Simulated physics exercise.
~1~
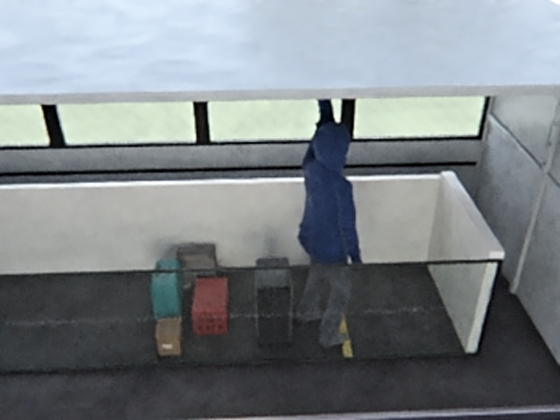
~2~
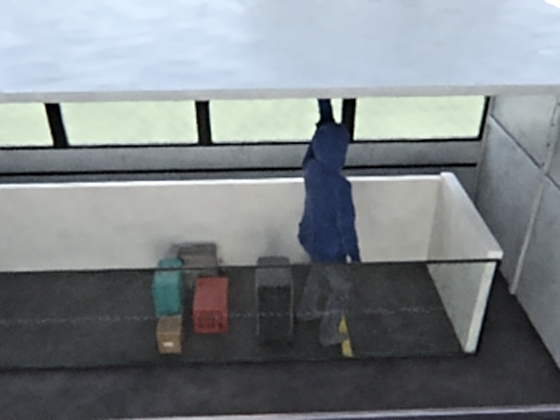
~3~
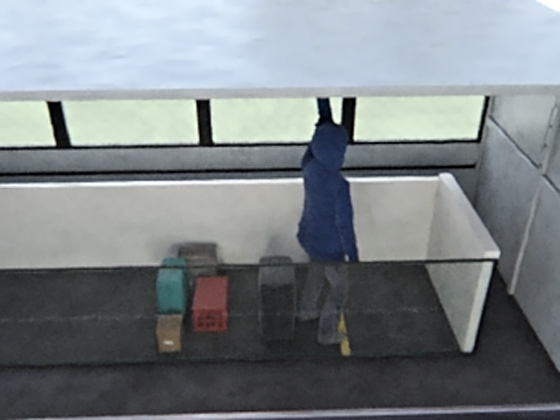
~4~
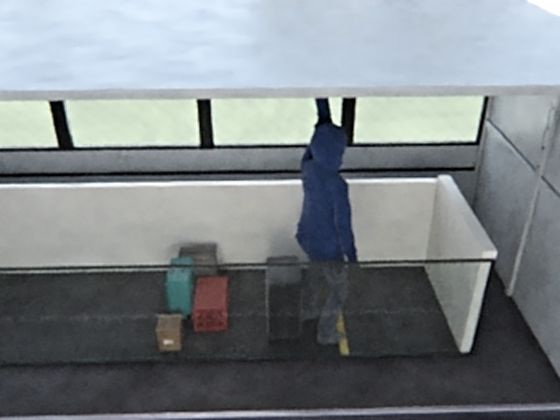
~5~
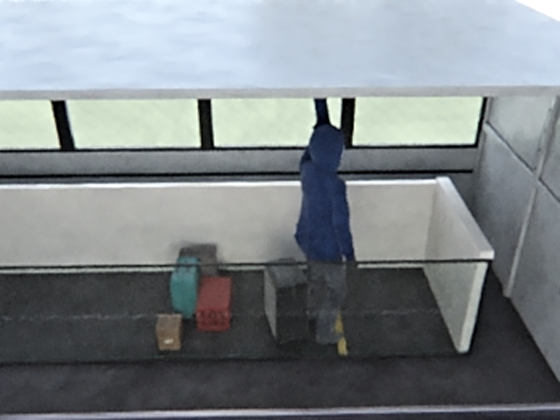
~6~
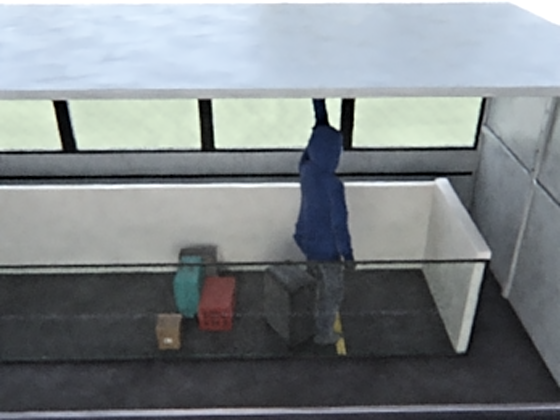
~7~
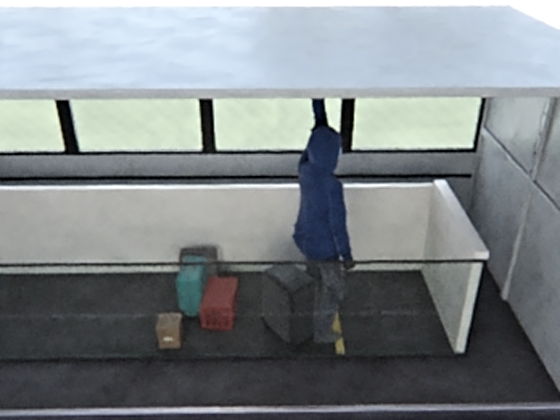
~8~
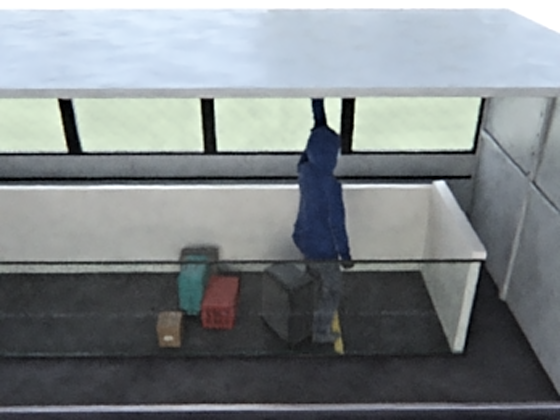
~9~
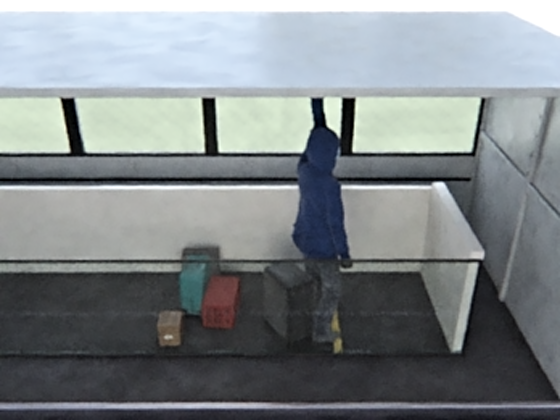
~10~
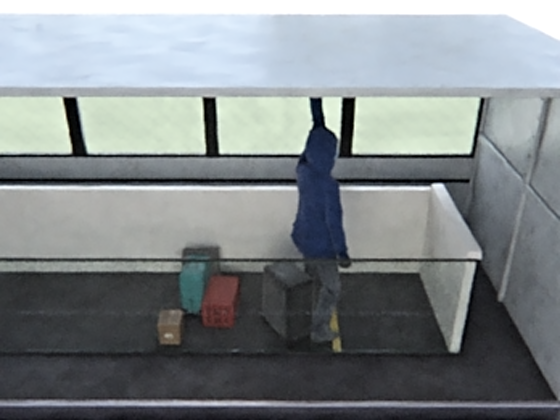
At first, a person in a blue hooded top and grey trousers stands in a long, low-walled bay, one arm raised to hold on overhead. To the left sit a teal case, a red crate, a grey carton and a small brown box, with a big black case nearer the person. Then the teal case and the black case shift slightly to the right, while the person stays put. The teal case edges a little farther behind the red crate, and the black case settles beside the person's legs. Finally everything rests left of the yellow line.
